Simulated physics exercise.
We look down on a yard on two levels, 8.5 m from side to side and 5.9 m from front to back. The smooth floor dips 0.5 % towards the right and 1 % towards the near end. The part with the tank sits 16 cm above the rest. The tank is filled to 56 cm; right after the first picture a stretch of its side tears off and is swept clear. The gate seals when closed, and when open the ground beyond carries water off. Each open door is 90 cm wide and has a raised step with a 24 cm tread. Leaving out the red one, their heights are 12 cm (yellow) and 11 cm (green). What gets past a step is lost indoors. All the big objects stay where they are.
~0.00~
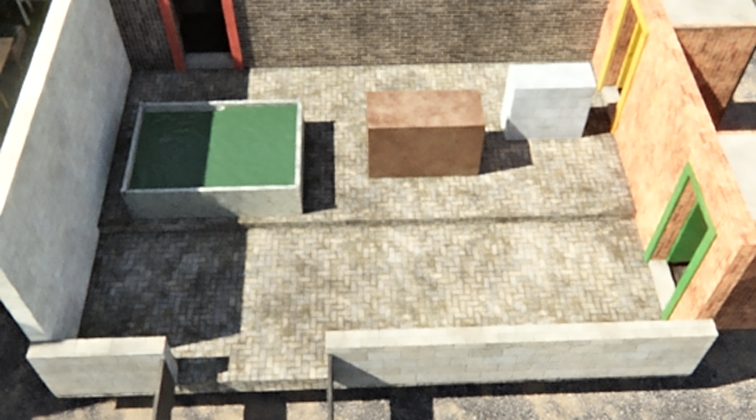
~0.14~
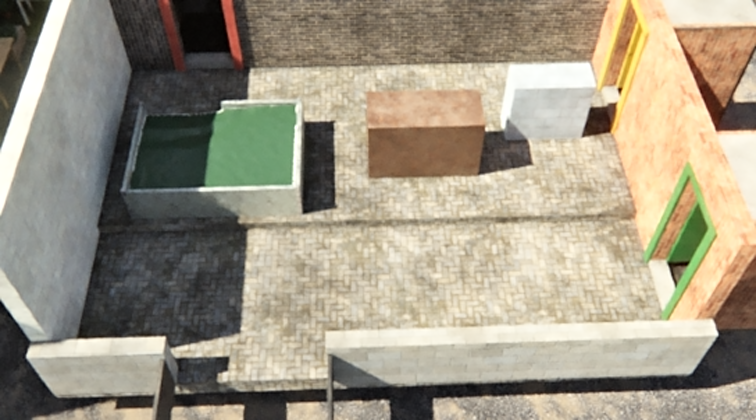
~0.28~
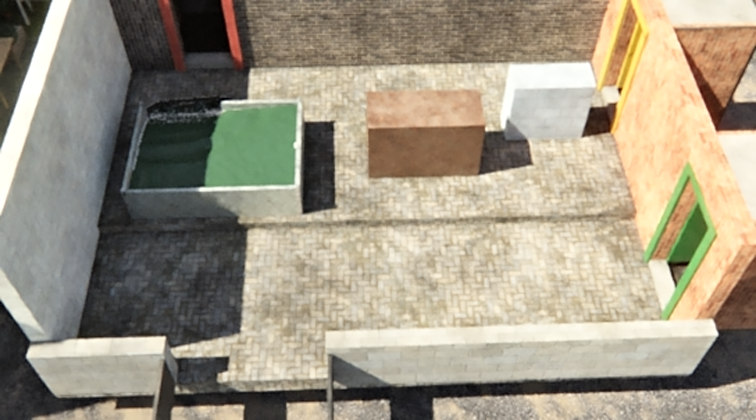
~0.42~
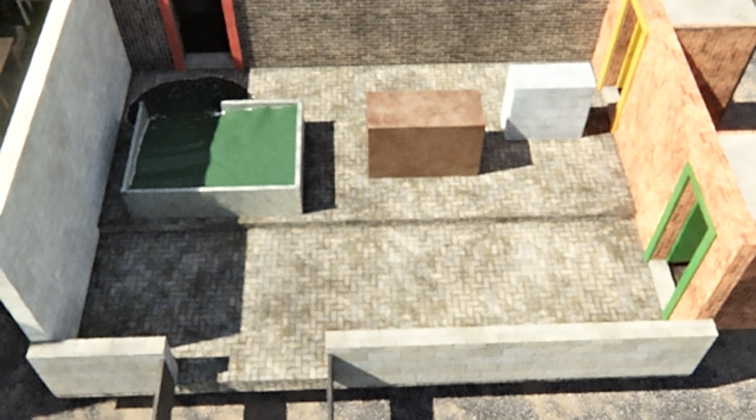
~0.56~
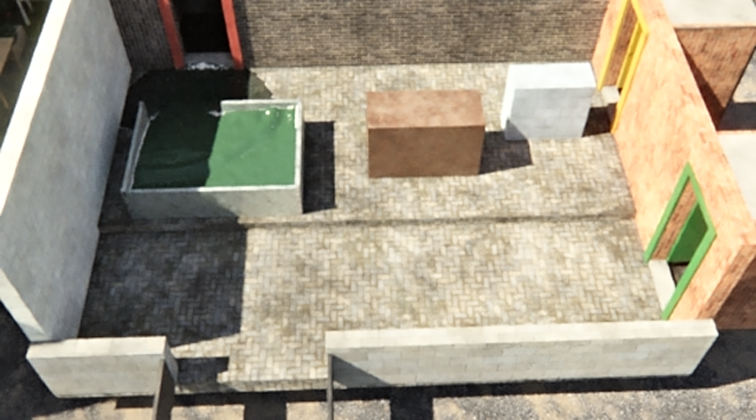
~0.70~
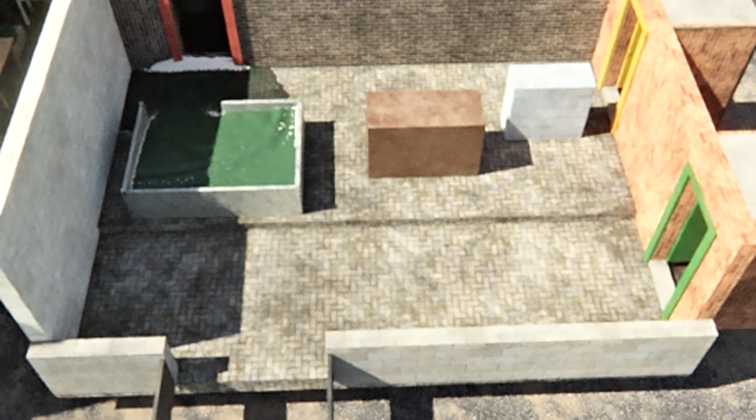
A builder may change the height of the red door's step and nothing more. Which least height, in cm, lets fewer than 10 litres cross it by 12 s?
Some 34 cm above the ground.
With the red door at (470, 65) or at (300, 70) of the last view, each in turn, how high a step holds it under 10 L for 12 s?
About 5.5 and 8.5 cm.
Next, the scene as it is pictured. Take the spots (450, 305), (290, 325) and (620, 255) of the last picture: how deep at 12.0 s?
In that order: 6, 2 and 4 cm.
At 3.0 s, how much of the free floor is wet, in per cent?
Near 25 per cent is wet.
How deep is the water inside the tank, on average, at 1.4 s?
Some 40 cm.
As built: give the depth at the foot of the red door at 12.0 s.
About 6.5 cm.
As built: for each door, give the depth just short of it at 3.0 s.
In cm: Yellow 0, green 0, red 28.
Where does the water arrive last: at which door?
The green one.
After 1.4 s water covers 10 % of the floor, deepest (44 cm) near (132, 75); 33 cm at the red door, 42 litres in over its 18 cm step.
After 3.0 s water covers 25 % of the floor, deepest (29 cm) near (180, 81); 28 cm at the red door, 166 litres in over its 18 cm step.
After 12.0 s water covers 90 % of the floor, deepest (12 cm) near (657, 296); 7 cm at the red door, 202 litres in over its 18 cm step.
At the red door as built, the water arrived by 0.6 s and peaked near 35 cm at 2.0 s.
With a step of 29 cm, 40 litres would have come in within the 12 s; with 39.5 cm, 1 litre. So under 10 litres takes about 34 cm.
